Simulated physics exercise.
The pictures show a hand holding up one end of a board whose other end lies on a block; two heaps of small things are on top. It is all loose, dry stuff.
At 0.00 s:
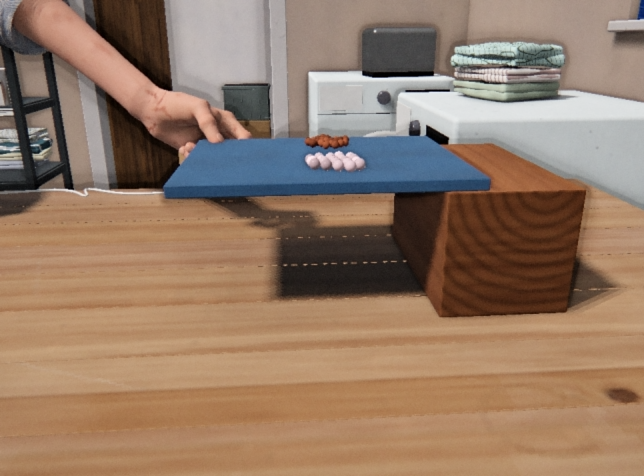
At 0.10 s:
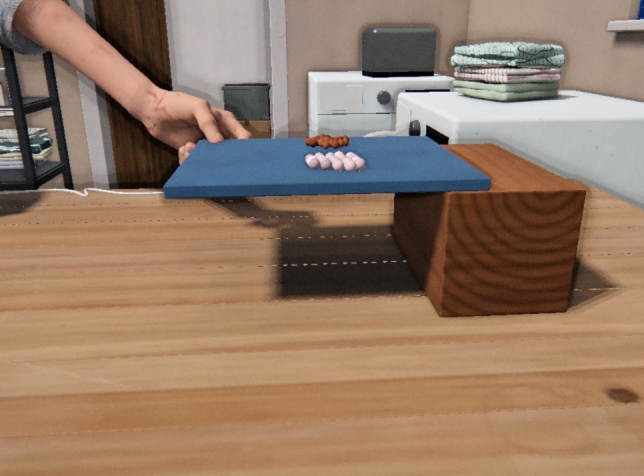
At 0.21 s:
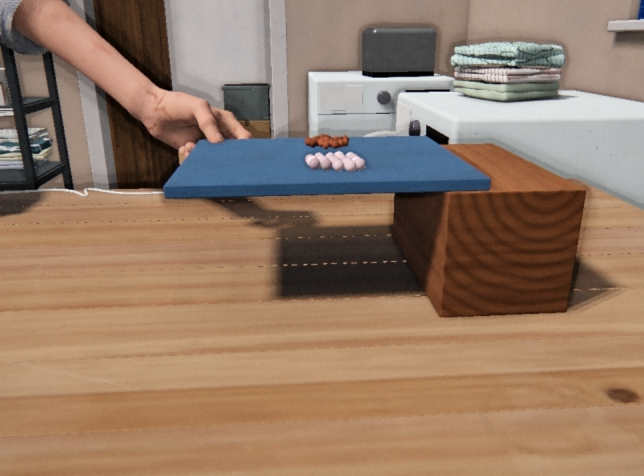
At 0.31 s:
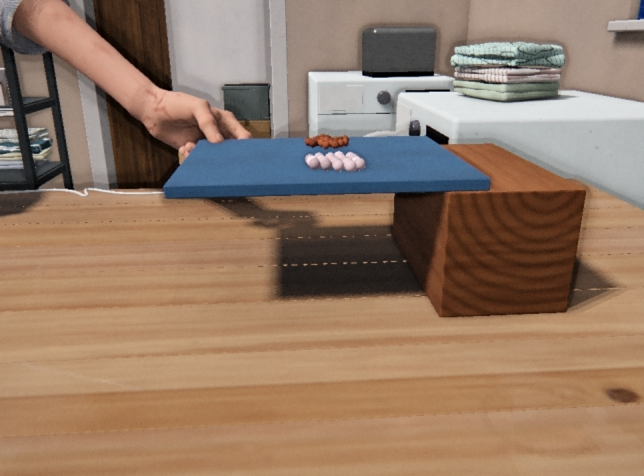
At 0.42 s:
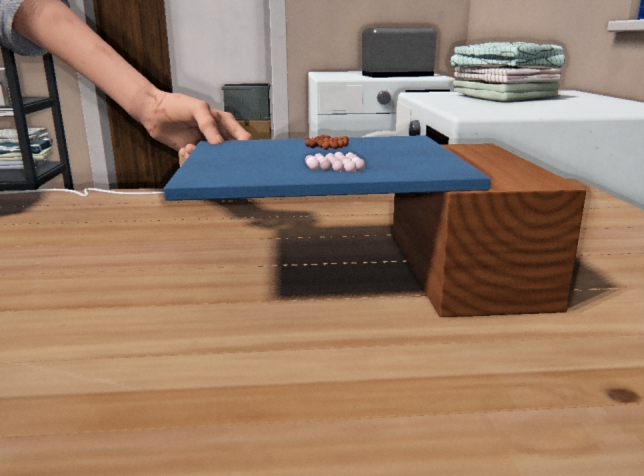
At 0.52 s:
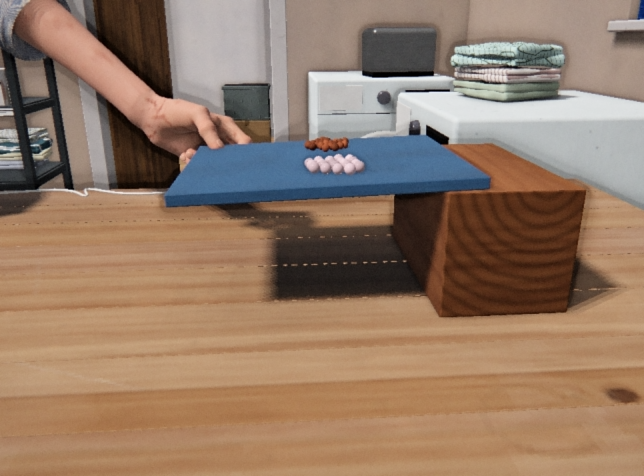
A hand holds the left end of a blue board level, its right end resting on a wooden block, with small heaps of pale pink and reddish-brown pieces on top. After staying nearly still, the hand lowers its end very slightly, while both heaps keep their places on the board.
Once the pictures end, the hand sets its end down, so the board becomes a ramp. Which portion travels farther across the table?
It is the front portion.
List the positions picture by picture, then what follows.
Held end of the board (177, 189), level; block (470, 218), tall, over half the board's length; front portion (333, 161), a few sugar pearls; back portion (327, 142), a few clay pellets, in the first picture.
Held end of the board (177, 189), level; back portion (327, 142), in the second picture.
Held end of the board (177, 189), level; front portion (333, 161), in the third picture.
Held end of the board (177, 189), level; back portion (327, 142), in the fourth picture.
Held end of the board (178, 191), level; front portion (333, 162), in the fifth picture.
Held end of the board (178, 198), down by 2°; block (470, 218); front portion (333, 164), not moving; back portion (327, 145), not moving, in the sixth picture.
By 1.08 s, board sloping at 19°; front portion every one still on the board; back portion every one still on the board.
By 1.57 s, board resting at 30°; front portion mostly up to a board's length out; back portion mostly less than half a board's length out.
By 1.99 s, board resting at 30°; front portion mostly one to two board lengths out; back portion mostly less than half a board's length out.
When it is over (3.5 s), board resting at 30°; front portion mostly more than two board lengths out, roughly half gone off the table; back portion mostly less than half a board's length out; the front portion has gone farther.
